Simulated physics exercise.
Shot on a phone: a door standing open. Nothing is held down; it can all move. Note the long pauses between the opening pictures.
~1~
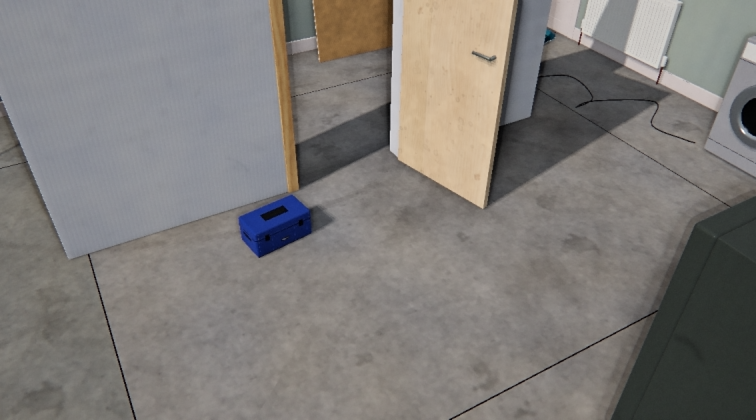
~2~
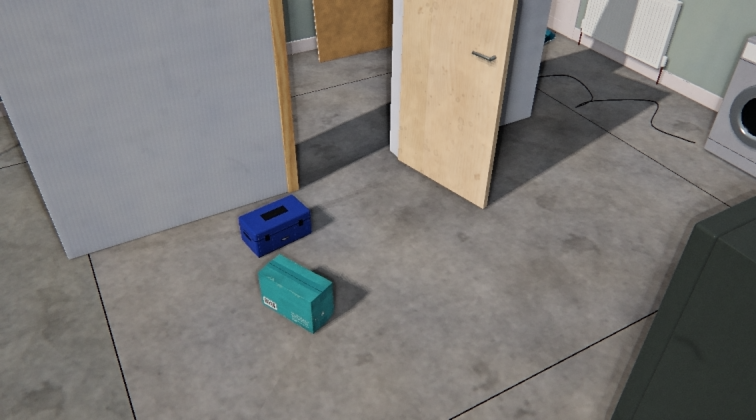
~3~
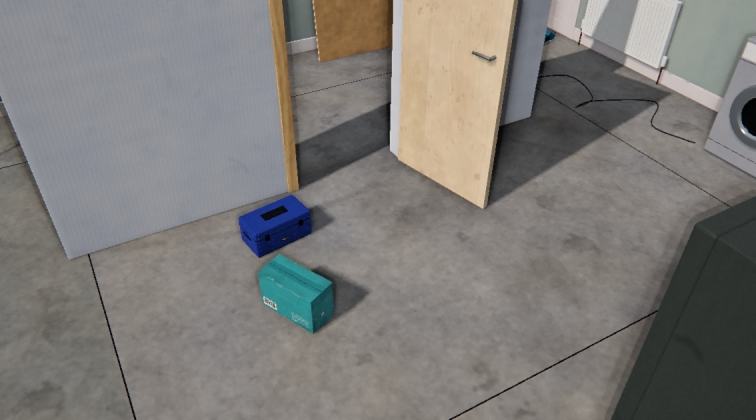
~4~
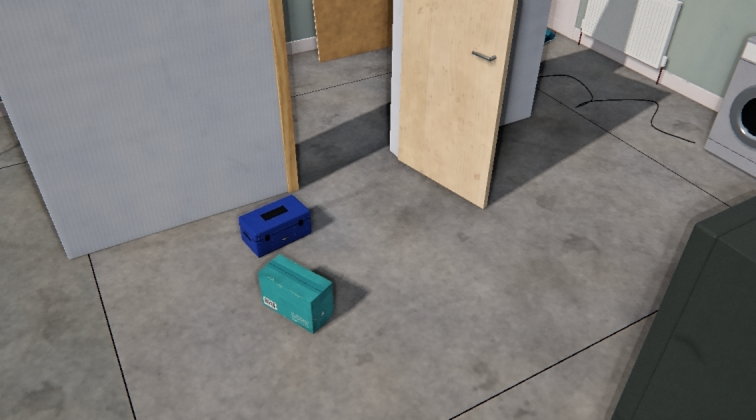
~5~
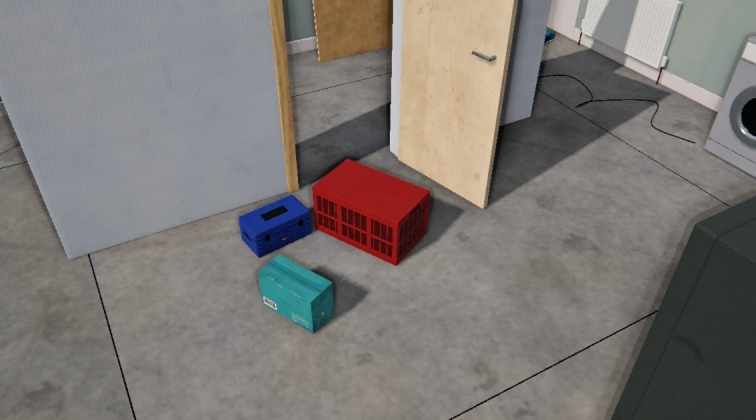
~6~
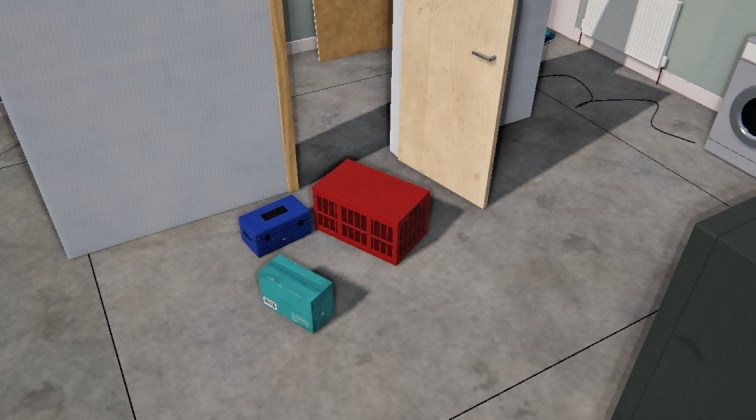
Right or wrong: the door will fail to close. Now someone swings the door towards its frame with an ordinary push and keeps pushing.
Right, it fails to close.
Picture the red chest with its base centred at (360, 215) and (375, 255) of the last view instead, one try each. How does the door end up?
The first time the door is obstructed, the second time it finishes its swing.
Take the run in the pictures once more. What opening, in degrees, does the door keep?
Some 45°.
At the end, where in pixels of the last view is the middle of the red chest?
End point in the final view: About (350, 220).
Then, 0.80 s after the last picture, door 72° open.
Then, 1.10 s after the last picture, door 56° open; red chest slid a little near (361, 216).
At rest, door 47° open; moved from the start, red chest; the other 2 in place. Seen from the same camera at the end, red chest near (350, 220).
